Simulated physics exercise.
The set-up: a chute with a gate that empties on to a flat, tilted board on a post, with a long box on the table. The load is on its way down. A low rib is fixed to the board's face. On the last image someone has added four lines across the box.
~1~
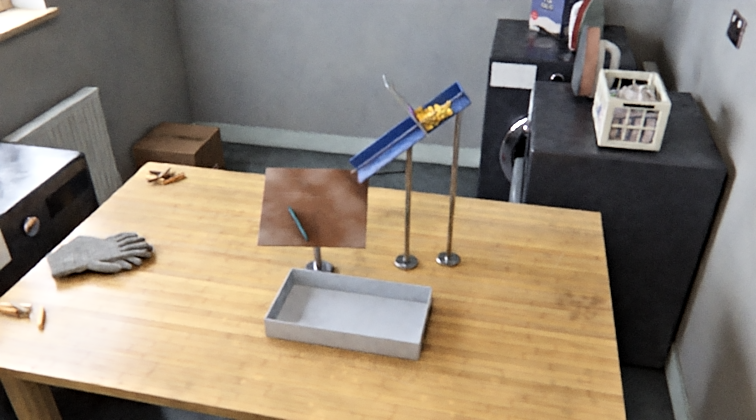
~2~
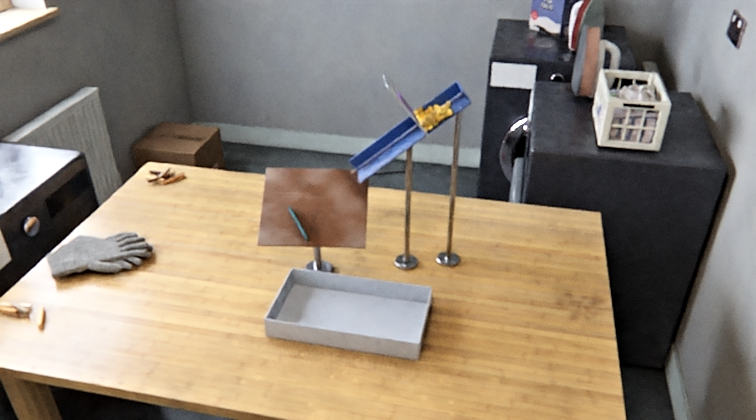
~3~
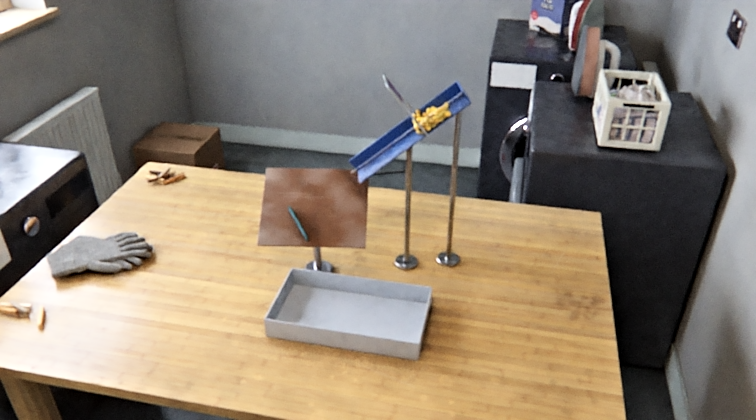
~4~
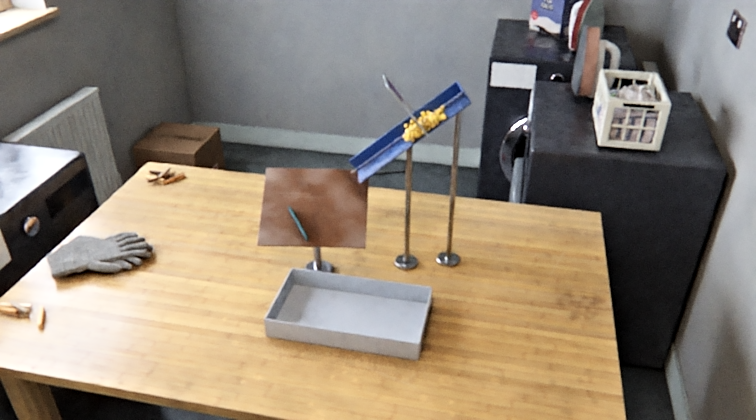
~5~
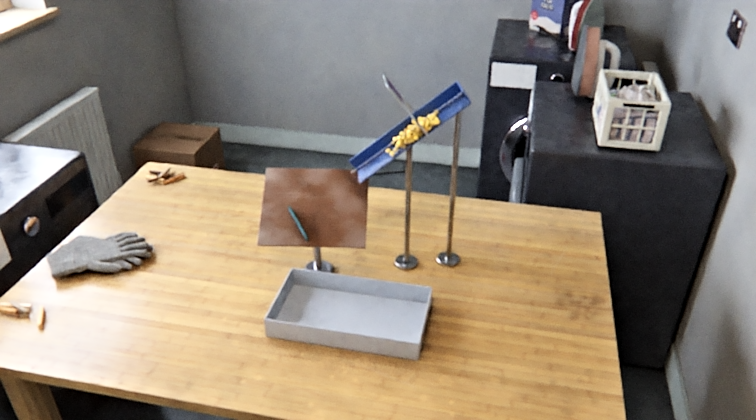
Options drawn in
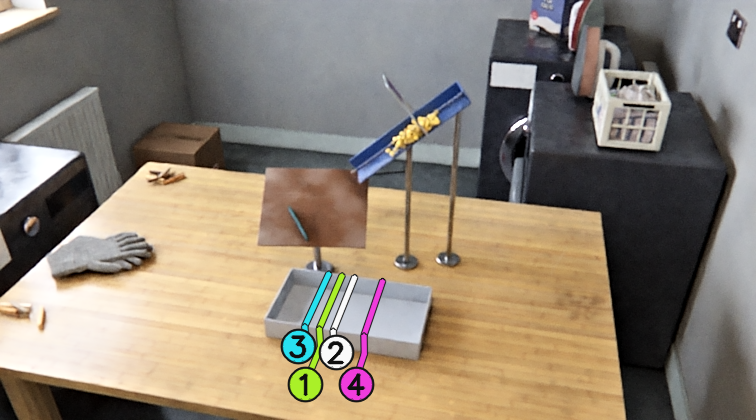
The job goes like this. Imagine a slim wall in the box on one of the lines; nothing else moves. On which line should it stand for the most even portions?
3.
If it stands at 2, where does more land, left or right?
The left side.
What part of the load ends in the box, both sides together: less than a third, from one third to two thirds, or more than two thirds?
It is more than two thirds.
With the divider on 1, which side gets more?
Left.
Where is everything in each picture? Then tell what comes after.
Load behind the gate (432, 117), puffed corn balls; lip of the chute (359, 177), sloping fairly steeply, in the first frame.
Middle of the board (314, 206), tilted fairly steeply; middle of its low edge (311, 246); of its high edge (318, 169), in the second frame.
Front corners of the box (264, 319) and (418, 343), empty; front of the load (416, 127), in the third frame.
Middle of the load (425, 125); its front (405, 136), roughly a quarter of the way to the lip; rib from (289, 207) to (306, 237), in the fourth frame.
Middle of the load (418, 131); its front (388, 151), roughly half of the way to the lip, in the fifth frame.
On the marked copy, line 1 crosses the front rim at (319, 327); line 2 crosses the front rim at (333, 330); line 3 crosses the front rim at (305, 325); line 4 crosses the front rim at (364, 334).
Choosing 1, of what is caught, almost all on the left of the divider, about a tenth on the right.
Choosing 2, of what is caught, almost all on the left of the divider, just a few on the right.
Choosing 3, of what is caught, roughly a third on the left of the divider, roughly two thirds on the right.
Choosing 4, of what is caught, every piece on the left of the divider, not one piece on the right.
